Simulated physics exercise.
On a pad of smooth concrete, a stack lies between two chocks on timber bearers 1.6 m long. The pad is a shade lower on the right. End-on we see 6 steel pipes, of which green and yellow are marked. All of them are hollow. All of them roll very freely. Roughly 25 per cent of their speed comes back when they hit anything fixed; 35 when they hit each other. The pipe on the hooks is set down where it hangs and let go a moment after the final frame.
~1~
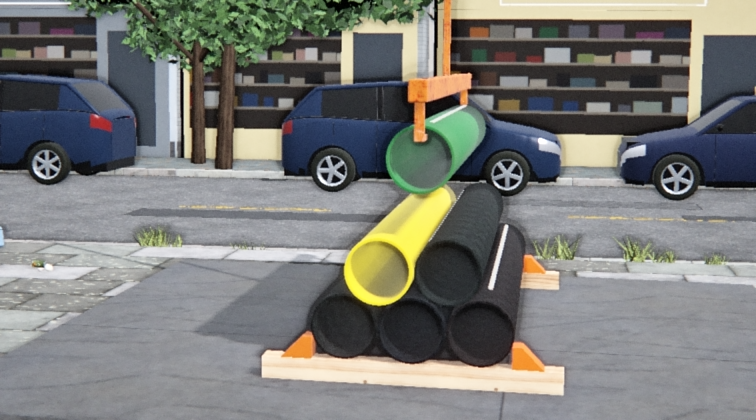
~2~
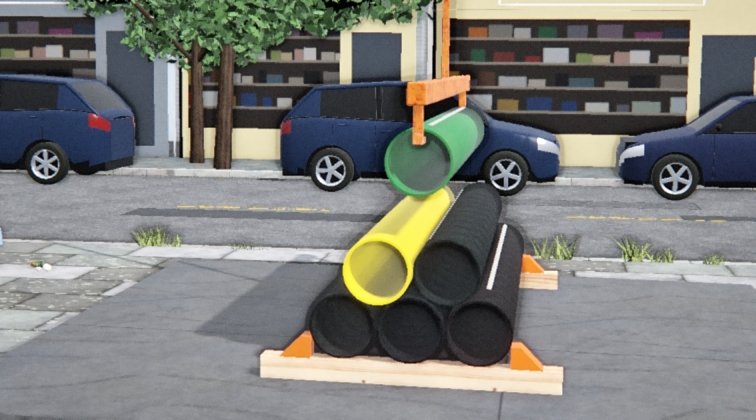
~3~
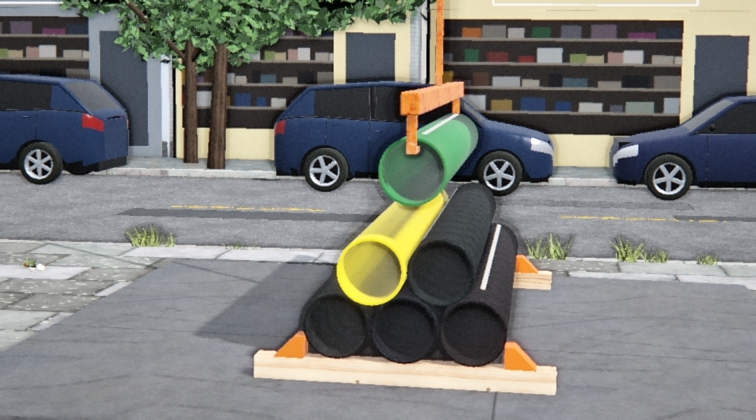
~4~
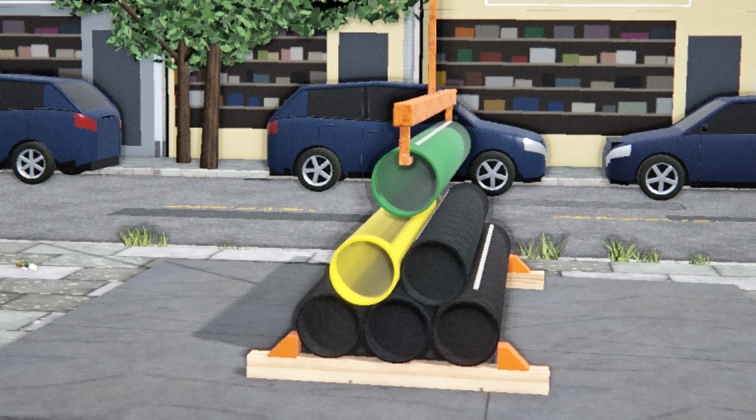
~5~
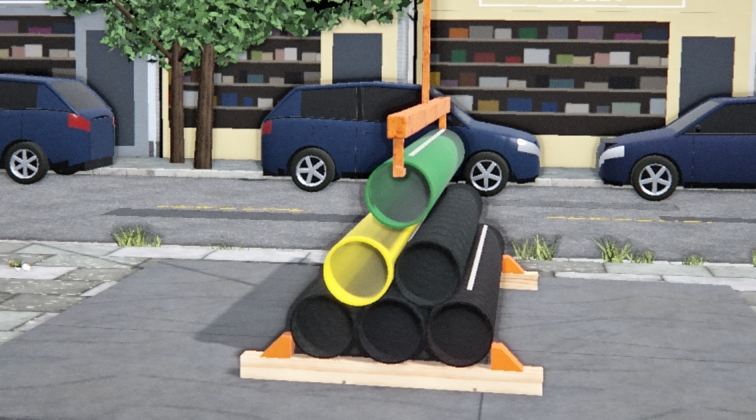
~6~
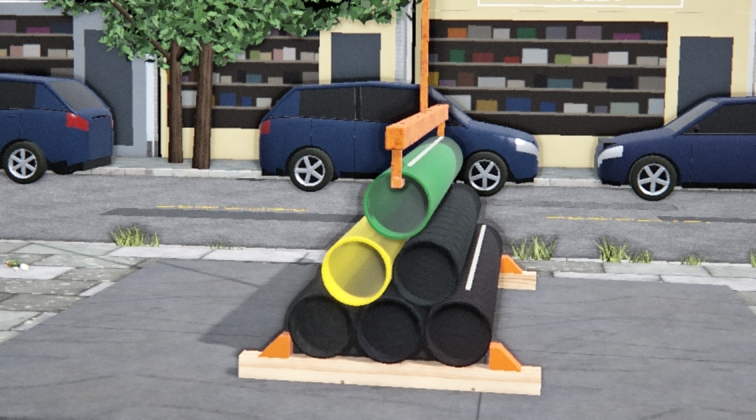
A green pipe on orange hooks lowers toward a stack of yellow and black pipes.
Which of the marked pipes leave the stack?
Once settled, the green one is kept back and the Yellow one is kept back.
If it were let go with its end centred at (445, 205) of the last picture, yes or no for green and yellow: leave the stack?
Then: Green would and yellow would not.
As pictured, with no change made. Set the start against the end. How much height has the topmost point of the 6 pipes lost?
Comparing start and end, it's lower by about 30 cm.
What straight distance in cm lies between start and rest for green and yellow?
For green it's around 30, and for yellow around 0.
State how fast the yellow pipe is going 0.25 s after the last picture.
Roughly 0.0 m/s.
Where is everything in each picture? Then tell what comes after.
Green at (420, 160), yellow at (378, 271); green hangs on the hooks; 3 form the bottom row, in the first frame.
Green at (419, 163), yellow at (377, 271); green hangs on the hooks; lowered 2 cm, in the second frame.
Green at (413, 172), yellow at (371, 271); green hangs on the hooks; lowered 6 cm, in the third frame.
Green at (406, 183), yellow at (364, 271); green hangs on the hooks; lowered 12 cm, in the fourth frame.
Green at (399, 194), yellow at (358, 272); green hangs on the hooks; lowered 18 cm, in the fifth frame.
Green at (397, 205), yellow at (356, 271); green hangs on the hooks; lowered 24 cm, in the sixth frame.
Then, 0.25 s after the last picture, green is up on others, 55 cm inside the left chock, rolling left; yellow is up on others, 35 cm inside the left chock; 0 past a chock so far.
Then, 0.45 s after the last picture, no change for green and yellow; 0 past a chock so far.
Then, 0.65 s after the last picture, no change for green and yellow; 0 past a chock so far.
At rest (0.85 s after the last picture), green is up on others, 55 cm inside the left chock; yellow is up on others, 35 cm inside the left chock; 0 past a chock so far.
